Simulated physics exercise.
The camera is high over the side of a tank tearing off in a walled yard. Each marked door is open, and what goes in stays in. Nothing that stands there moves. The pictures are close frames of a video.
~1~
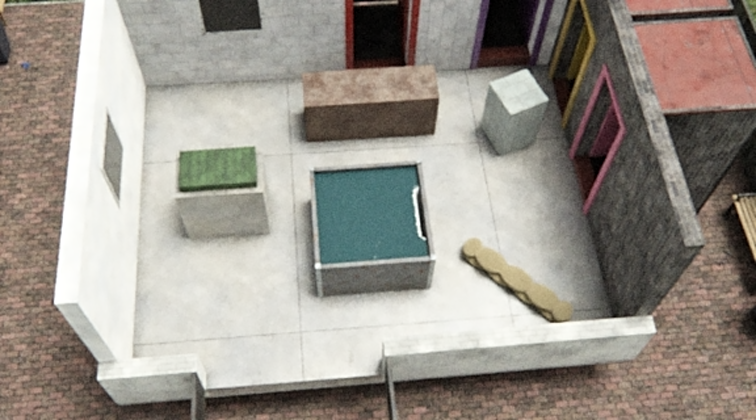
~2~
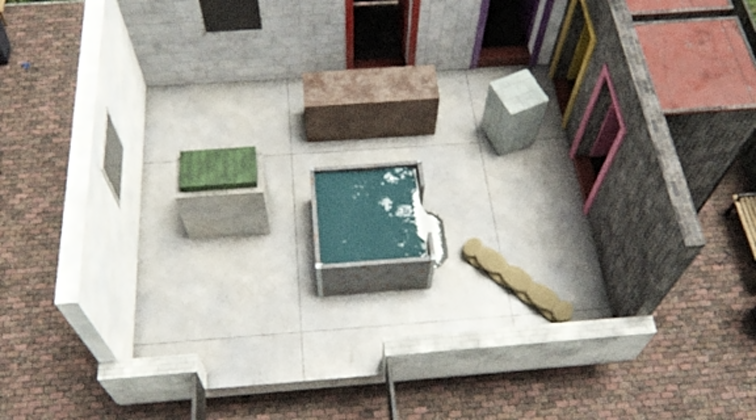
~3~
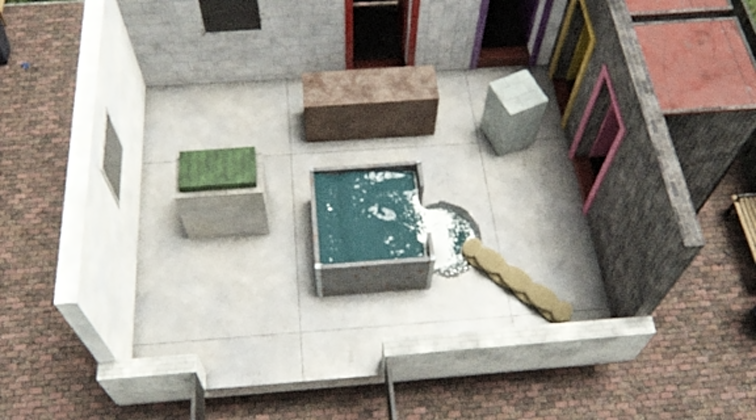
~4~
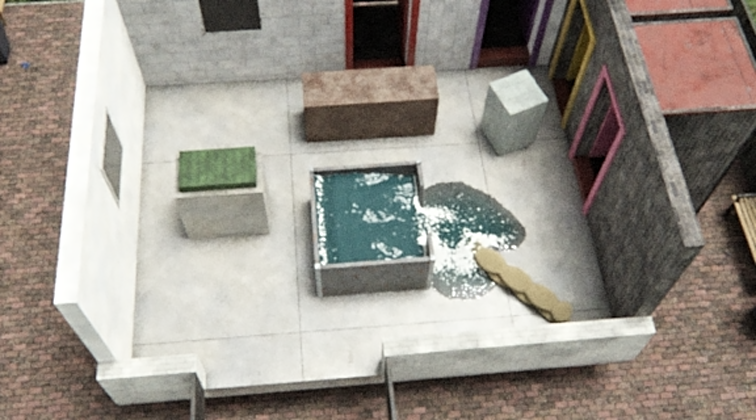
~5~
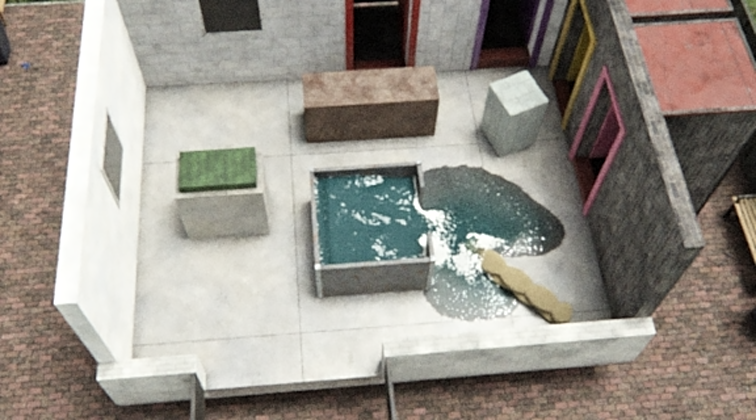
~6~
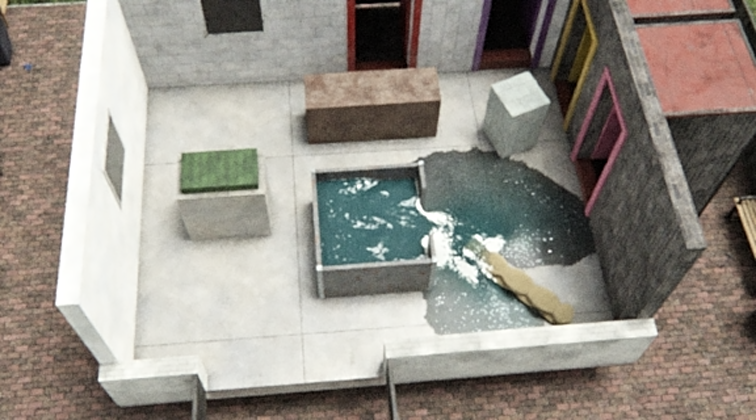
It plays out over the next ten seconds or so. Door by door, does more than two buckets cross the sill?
The red door holds within the limit; the yellow door floods; the pink door floods; the purple door holds within the limit.
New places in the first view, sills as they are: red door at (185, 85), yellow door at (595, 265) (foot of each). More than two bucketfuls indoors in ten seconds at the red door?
In short: Red keeps below it.
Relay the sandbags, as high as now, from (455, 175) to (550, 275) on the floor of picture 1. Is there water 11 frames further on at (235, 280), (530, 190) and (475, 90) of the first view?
As listed: Clear, under water, not flooded.
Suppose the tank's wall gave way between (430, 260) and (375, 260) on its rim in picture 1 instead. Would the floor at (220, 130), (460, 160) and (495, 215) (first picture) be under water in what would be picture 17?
One after the other: Not flooded, free of water, not flooded.
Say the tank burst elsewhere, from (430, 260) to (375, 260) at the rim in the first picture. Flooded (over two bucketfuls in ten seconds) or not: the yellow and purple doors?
Yellow is over; purple keeps below it.
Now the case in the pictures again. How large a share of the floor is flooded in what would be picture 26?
Roughly 40 per cent.
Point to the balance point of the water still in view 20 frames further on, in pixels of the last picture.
I would point to (462, 228).
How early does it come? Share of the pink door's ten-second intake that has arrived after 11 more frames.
Close to 60 %.
A moment on, water covers 25 % of the floor; the red door not reached, the yellow door wet at the sill, nothing in, the pink door over two buckets in, the purple door not reached.
Next, water covers 35 % of the floor; the red door not reached, the yellow door under two buckets in, the pink door far over two buckets in, the purple door wet at the sill, nothing in.
Then, water covers 40 % of the floor; the red door wet at the sill, nothing in, the yellow door under two buckets in, the pink door far over two buckets in, the purple door wet at the sill, nothing in.
Later, water covers 60 % of the floor; the red door wet at the sill, nothing in, the yellow door over two buckets in, the pink door far over two buckets in, the purple door wet at the sill, nothing in.
In the end, water covers 90 % of the floor; the red door wet at the sill, nothing in, the yellow door far over two buckets in, the pink door far over two buckets in, the purple door wet at the sill, nothing in.
